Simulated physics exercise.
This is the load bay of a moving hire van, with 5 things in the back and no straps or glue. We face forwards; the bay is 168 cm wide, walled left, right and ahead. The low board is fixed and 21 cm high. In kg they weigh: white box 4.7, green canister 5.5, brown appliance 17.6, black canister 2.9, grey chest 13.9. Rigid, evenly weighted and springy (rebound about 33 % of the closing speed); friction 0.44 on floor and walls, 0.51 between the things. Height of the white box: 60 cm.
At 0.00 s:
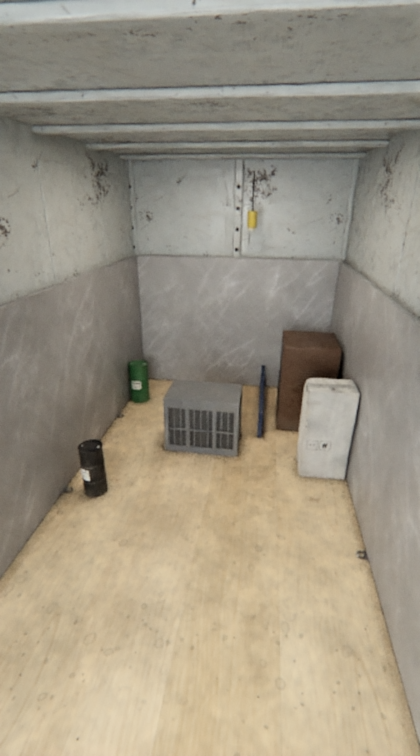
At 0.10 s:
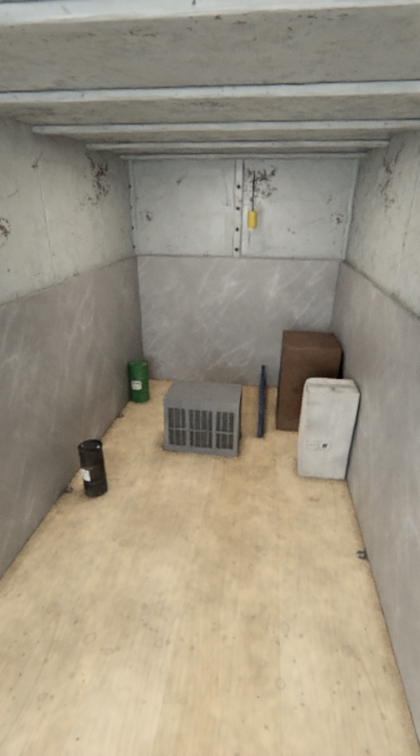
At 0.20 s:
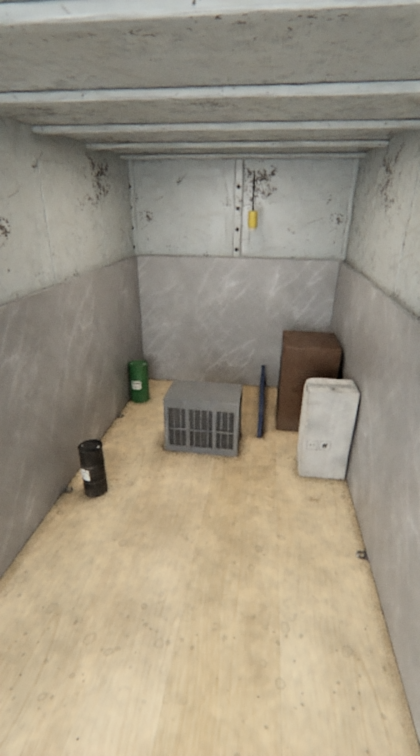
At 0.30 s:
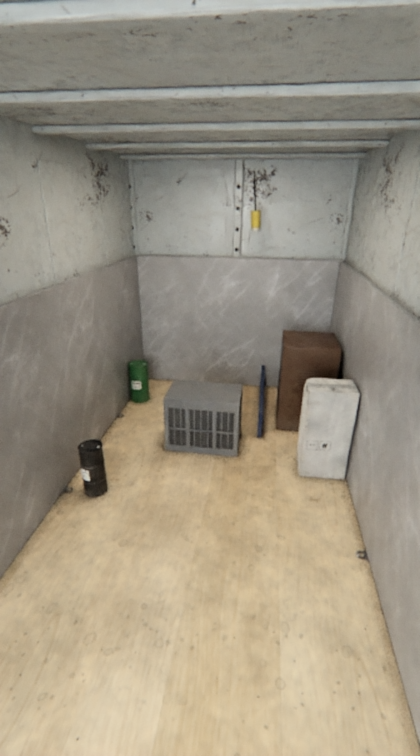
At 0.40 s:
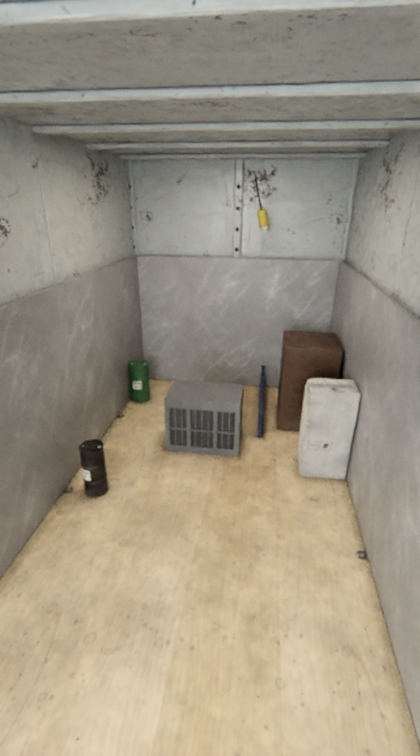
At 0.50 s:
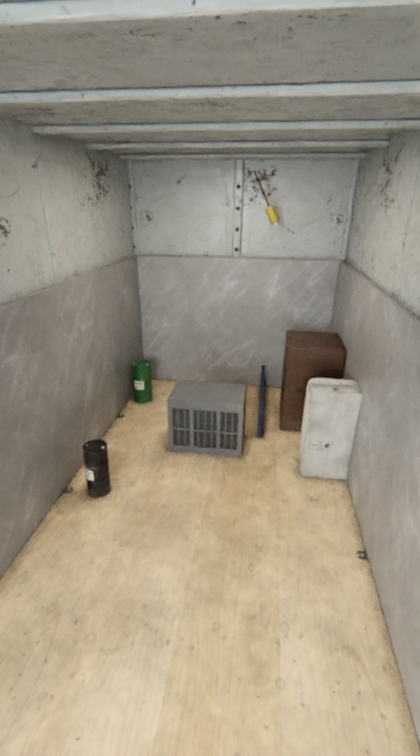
A yellow tag hanging on the front wall of the load bay swung out to the right, then the grey chest, canisters and boxes on the wooden floor shifted very slightly right.
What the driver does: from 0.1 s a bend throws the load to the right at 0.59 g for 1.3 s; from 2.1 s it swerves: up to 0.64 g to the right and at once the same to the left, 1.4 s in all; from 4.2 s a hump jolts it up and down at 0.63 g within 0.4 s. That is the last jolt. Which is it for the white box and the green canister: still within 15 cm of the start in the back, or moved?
The white box holds its spot; the green canister gets shifted.
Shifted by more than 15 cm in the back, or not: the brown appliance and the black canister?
The brown appliance holds its spot; the black canister gets shifted.
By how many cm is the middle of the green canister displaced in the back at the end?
Some 82 cm.
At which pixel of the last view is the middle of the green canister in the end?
At about (234, 397).
After 1.00 s, load feels 0.59 g right; green canister leaning 13° near (178, 383); black canister on its side; grey chest slid 13 cm.
After 1.40 s, no push; green canister on its side near (238, 397); black canister on its side; grey chest slid 13 cm.
At rest (5.1 s), tipped over in the back, green canister and black canister; the other 3 in place, give or take 15 cm. In the last view, white box near (319, 428), green canister near (234, 397).
